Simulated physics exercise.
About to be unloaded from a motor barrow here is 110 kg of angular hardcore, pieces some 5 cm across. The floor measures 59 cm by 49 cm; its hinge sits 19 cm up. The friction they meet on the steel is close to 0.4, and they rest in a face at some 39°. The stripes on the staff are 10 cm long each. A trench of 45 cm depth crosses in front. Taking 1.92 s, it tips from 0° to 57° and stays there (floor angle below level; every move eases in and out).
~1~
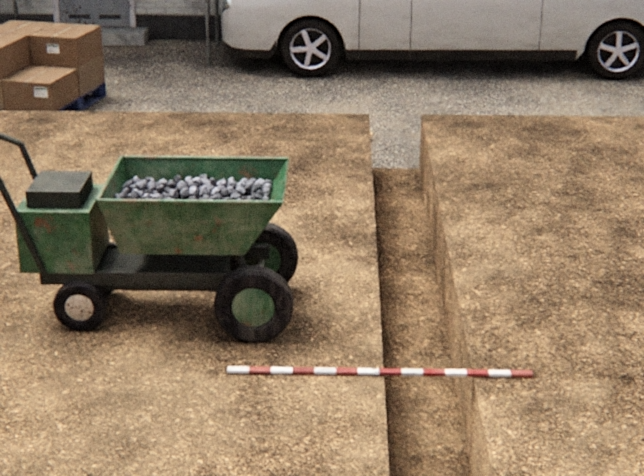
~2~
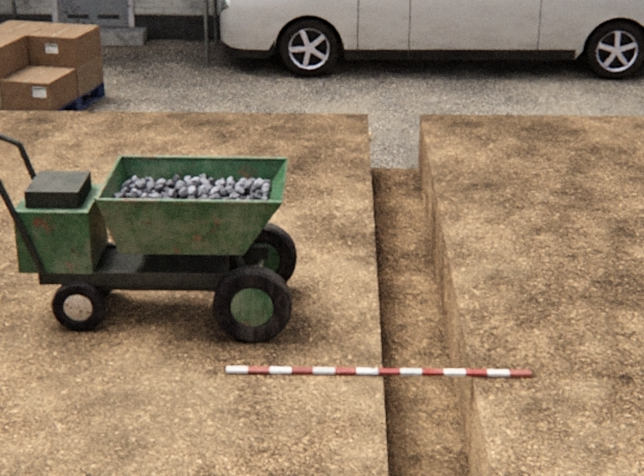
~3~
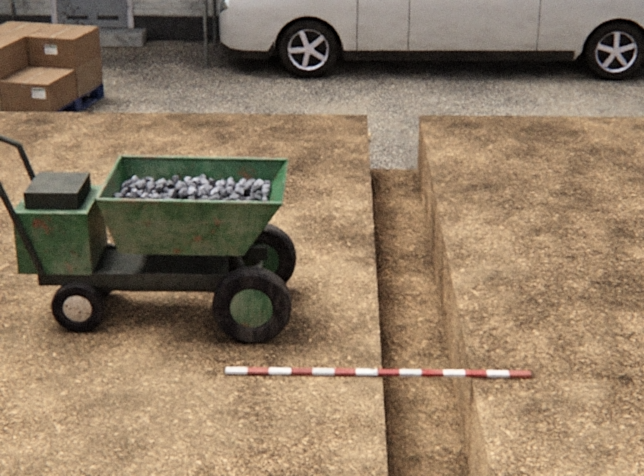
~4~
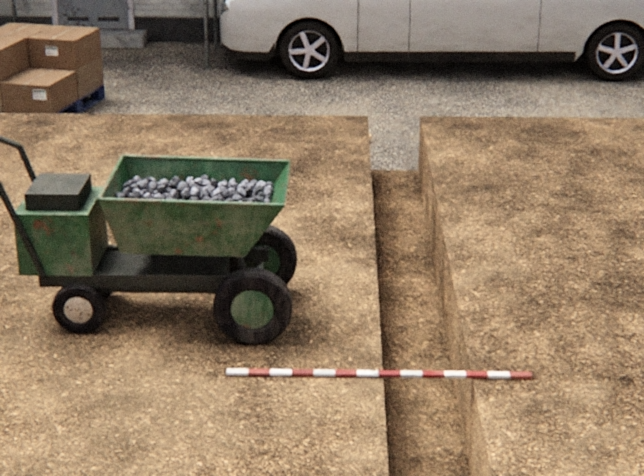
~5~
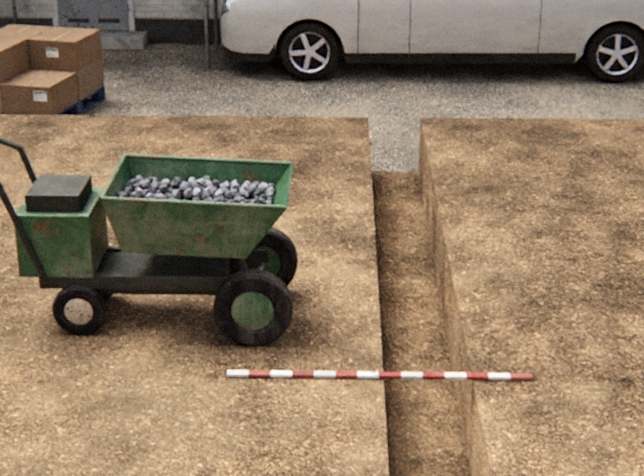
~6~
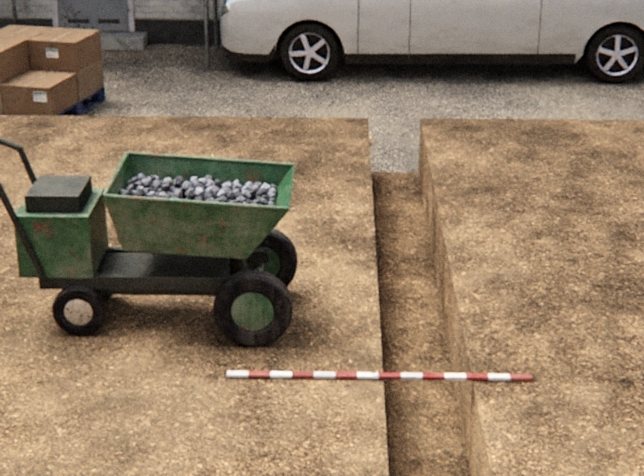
The green skip on a motor barrow, loaded with grey stones, sat level at first, then tilted very slightly down toward the narrow trench on its right, while the barrow's wheels stayed put.
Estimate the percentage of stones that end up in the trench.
Roughly 4 per cent.
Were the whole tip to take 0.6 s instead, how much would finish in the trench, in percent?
It'd be some 40 per cent.
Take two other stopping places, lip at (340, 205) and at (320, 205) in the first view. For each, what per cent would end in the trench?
About 5 per cent first, then about 5 per cent.
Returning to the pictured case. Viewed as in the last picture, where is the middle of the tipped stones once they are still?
In the last view, about (414, 401).
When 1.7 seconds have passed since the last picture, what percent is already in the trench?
Around 0 per cent of it.
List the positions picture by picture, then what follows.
The skip is at 0°, its lip at (282, 203); the top of the load is at (195, 185), in the first frame.
The skip is at 0°, its lip at (281, 203); the top of the load is at (194, 185), in the second frame.
The skip is at 1°, its lip at (281, 204); the top of the load is at (185, 186), in the third frame.
The skip is at 1°, its lip at (283, 206); the top of the load is at (187, 186), in the fourth frame.
The skip is at 2°, its lip at (286, 208); the top of the load is at (185, 186), in the fifth frame.
Lip at (288, 209), floor tilted 4°, highest stones at (181, 184), in the sixth frame.
Then, 1.1 s after the last picture the floor is at 48°, 100 % in the skip; the foremost stones are at (332, 241).
Then, 1.7 s after the last picture the floor is at 57°, 100 % in the skip; the foremost stones are at (359, 249).
Then, 2.1 s after the last picture the floor is at 57°, 99 % in the skip, 1 % short of the trench, 1 % in the trench; the foremost stones are at (396, 317).
Then, 4.0 s after the last picture the floor is at 57°, 95 % in the skip, 1 % short of the trench, 4 % in the trench; the foremost stones are at (451, 417).
